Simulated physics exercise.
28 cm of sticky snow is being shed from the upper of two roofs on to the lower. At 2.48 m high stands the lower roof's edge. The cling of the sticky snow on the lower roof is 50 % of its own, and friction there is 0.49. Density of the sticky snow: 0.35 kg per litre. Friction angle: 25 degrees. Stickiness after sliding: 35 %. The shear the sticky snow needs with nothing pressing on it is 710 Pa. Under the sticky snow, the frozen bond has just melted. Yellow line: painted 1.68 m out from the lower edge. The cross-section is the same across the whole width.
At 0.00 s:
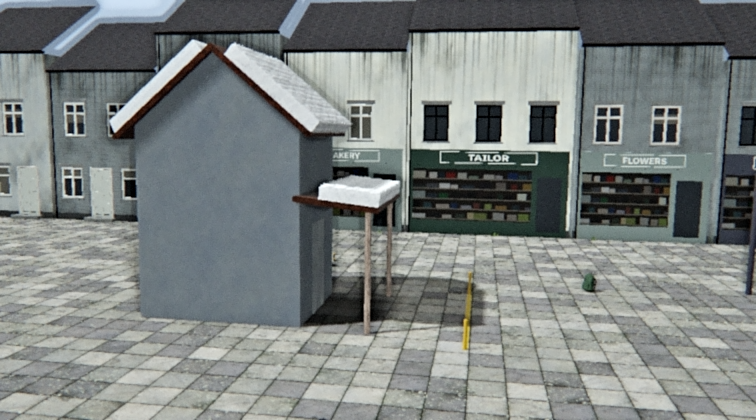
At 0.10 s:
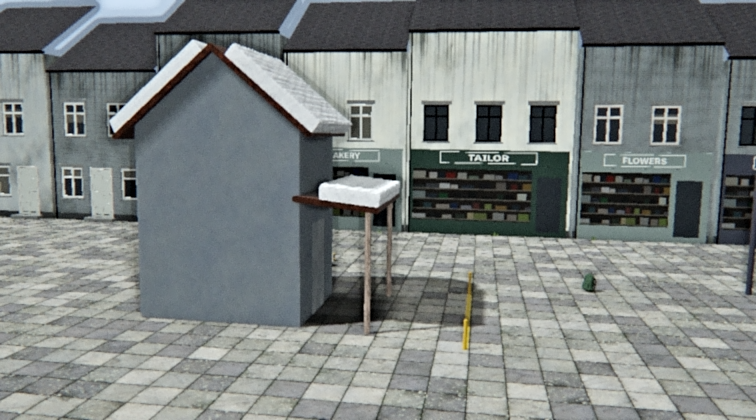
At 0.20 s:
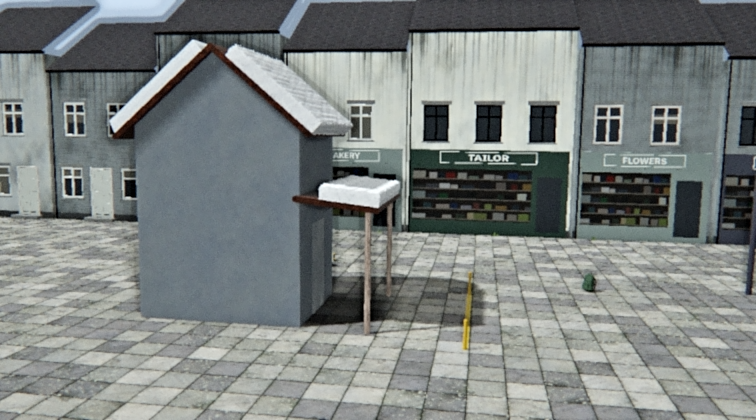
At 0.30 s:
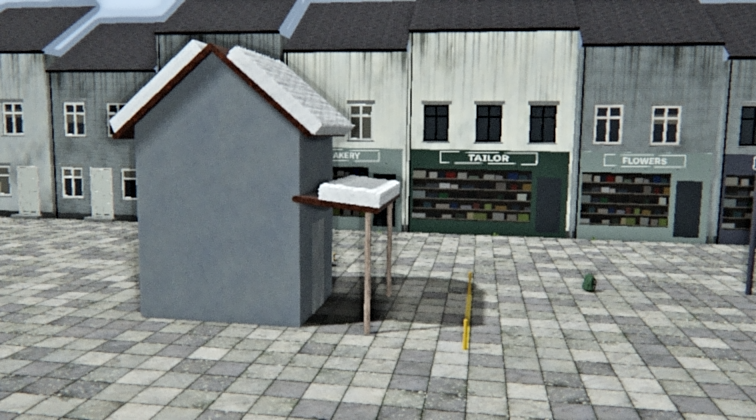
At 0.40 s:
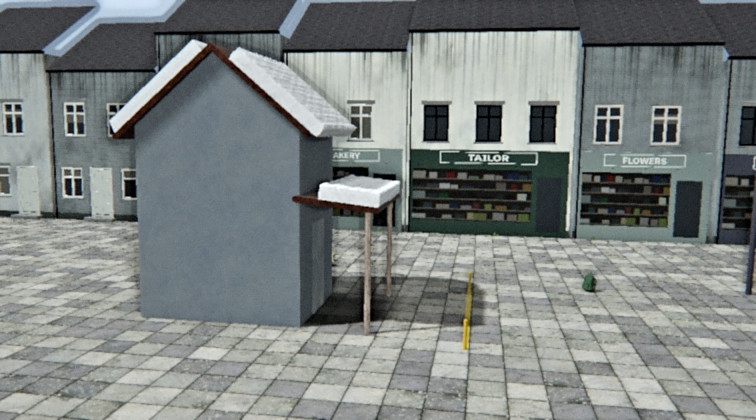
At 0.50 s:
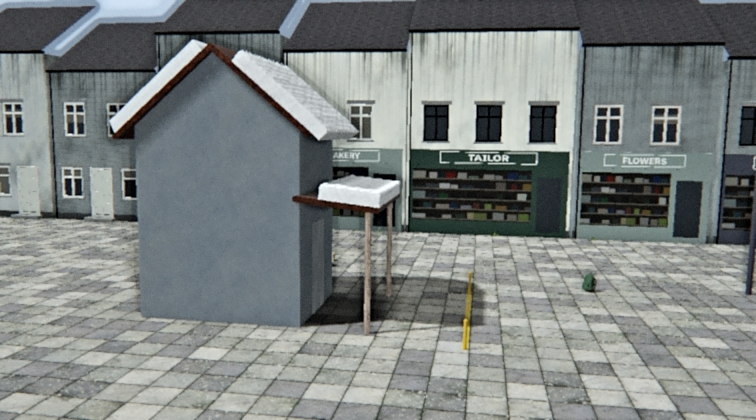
In the video, a small gray building with snow on its pitched roof and lower porch roof stands in a paved square before a row of shops, while the snow on the porch roof shifts very slightly, barely visibly.
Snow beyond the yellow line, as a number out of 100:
8 %.
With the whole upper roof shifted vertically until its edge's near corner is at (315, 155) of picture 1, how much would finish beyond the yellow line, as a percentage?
About 0 per cent.
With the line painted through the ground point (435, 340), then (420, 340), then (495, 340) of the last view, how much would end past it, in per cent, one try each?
First try around 25 per cent, second around 30 per cent, third around 2 per cent.
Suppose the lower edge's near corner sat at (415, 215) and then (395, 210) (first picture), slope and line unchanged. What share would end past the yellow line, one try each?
0 %, then 1 %.
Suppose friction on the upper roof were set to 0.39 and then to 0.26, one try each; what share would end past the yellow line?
25 %, then 30 %.
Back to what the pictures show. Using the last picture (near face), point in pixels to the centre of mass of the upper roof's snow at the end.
Near face, approx. (405, 284).
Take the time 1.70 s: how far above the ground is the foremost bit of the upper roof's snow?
I'd say around 2.8 metres.
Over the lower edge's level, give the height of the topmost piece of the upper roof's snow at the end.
0.6 m, give or take.
After 1.05 s, none is below the lower edge and 0 % is past the line.
After 1.70 s, none is below the lower edge and 0 % is past the line.
After 2.35 s, 32 % is below the lower edge and 0 % is past the line.
After 3.00 s, 52 % is below the lower edge and 8 % is past the line.
After 3.90 s, at the end, 53 % is below the lower edge and 8 % is past the line.
